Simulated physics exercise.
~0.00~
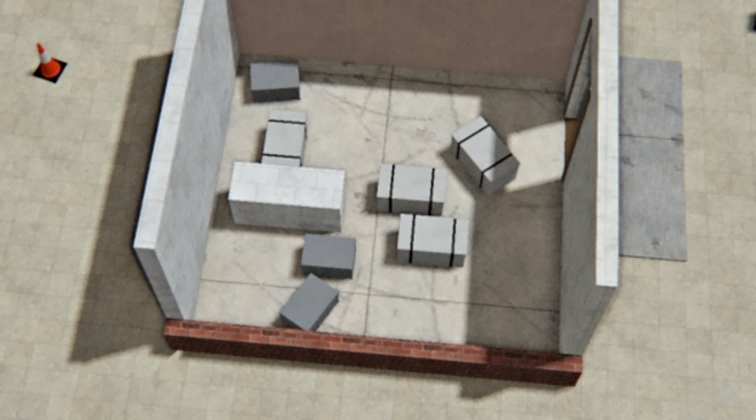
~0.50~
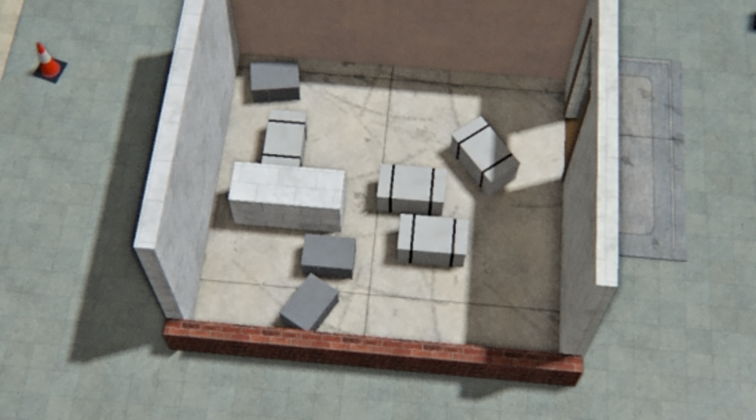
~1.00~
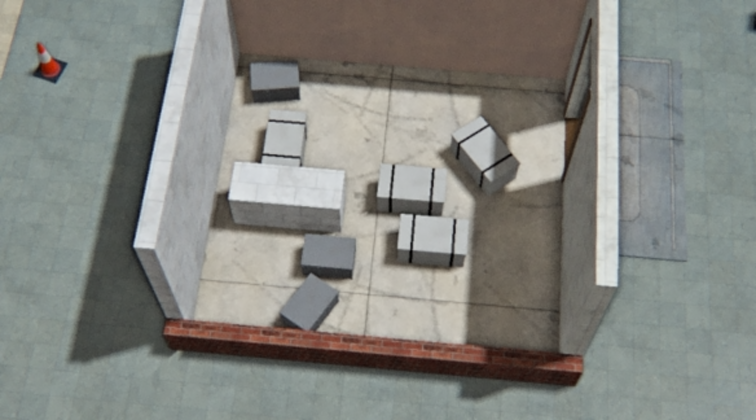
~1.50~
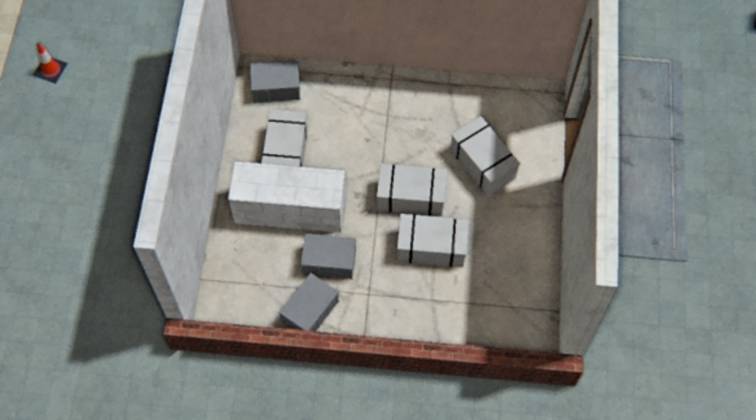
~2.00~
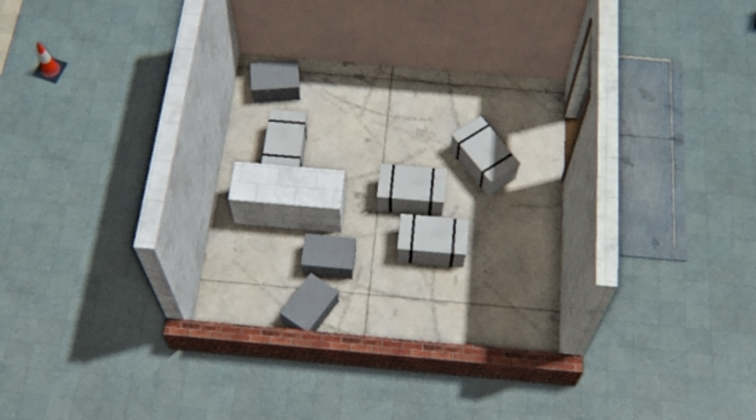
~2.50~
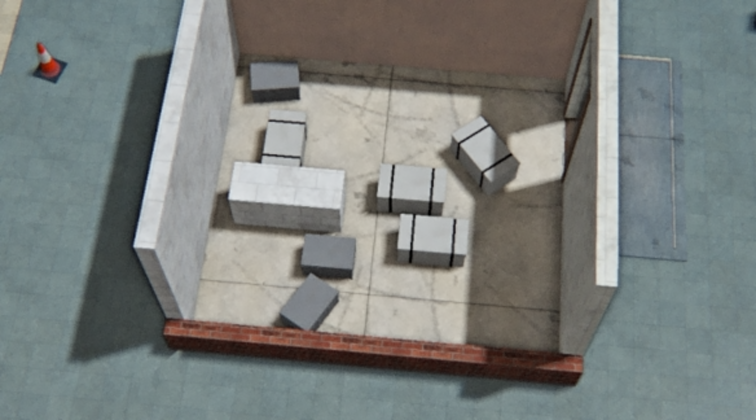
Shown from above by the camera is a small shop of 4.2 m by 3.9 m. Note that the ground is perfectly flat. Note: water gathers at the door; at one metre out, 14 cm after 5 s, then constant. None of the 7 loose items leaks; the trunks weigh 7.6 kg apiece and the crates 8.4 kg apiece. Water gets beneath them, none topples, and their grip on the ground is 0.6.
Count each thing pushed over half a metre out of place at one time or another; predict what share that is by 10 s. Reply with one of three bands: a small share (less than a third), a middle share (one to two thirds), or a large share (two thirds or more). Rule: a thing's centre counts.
A small share, less than a third.
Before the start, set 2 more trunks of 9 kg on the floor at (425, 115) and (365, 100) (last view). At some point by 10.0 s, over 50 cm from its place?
One by one: Above; above.
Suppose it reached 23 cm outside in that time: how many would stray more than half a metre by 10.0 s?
Then the count would be 4.
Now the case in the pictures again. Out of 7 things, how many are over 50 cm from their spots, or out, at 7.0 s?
By that time the total stands at 1.
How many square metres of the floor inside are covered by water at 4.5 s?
Somewhere around 2.5 m2, roughly.
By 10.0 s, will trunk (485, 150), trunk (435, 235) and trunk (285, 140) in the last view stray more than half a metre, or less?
In turn: Above the mark, below the mark, below the mark.
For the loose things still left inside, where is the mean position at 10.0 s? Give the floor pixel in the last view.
Centre of the remaining things: Roughly (329, 206).
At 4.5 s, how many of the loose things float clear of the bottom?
The number is 0.
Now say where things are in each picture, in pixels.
A trunk at (486, 149) rests on the ground; a crate at (329, 251), on the bottom; 0.0 m2 under water; 0 of 7 have shifted, in the first frame.
A trunk at (486, 149) rests on the ground; a crate at (329, 251) rests on the ground; water covers 0.0 m2; 0 of 7 have shifted, in the second frame.
A trunk at (486, 149), on the bottom; a crate at (329, 251) rests on the ground; 0.0 m2 under water; 0 of 7 have shifted, in the third frame.
A trunk at (486, 149), on the bottom; a crate at (329, 251), on the bottom; water covers 0.0 m2; 0 of 7 have shifted, in the fourth frame.
A trunk at (486, 149), on the bottom; a crate at (329, 251) rests on the ground; water covers 0.0 m2; 0 of 7 have shifted, in the fifth frame.
A trunk at (486, 149) rests on the ground; a crate at (329, 251) rests on the ground; water covers 0.0 m2; 0 of 7 have shifted, in the sixth frame.
After 3.5 s 0 of 7 are over 50 cm from their spots; 0 afloat.
After 4.5 s 0 of 7 are over 50 cm from their spots; 0 afloat.
After 7.0 s 1 of 7 are over 50 cm from their spots; 1 afloat.
After 10.0 s 2 of 7 are over 50 cm from their spots, and 2 have been at some point; 4 afloat.
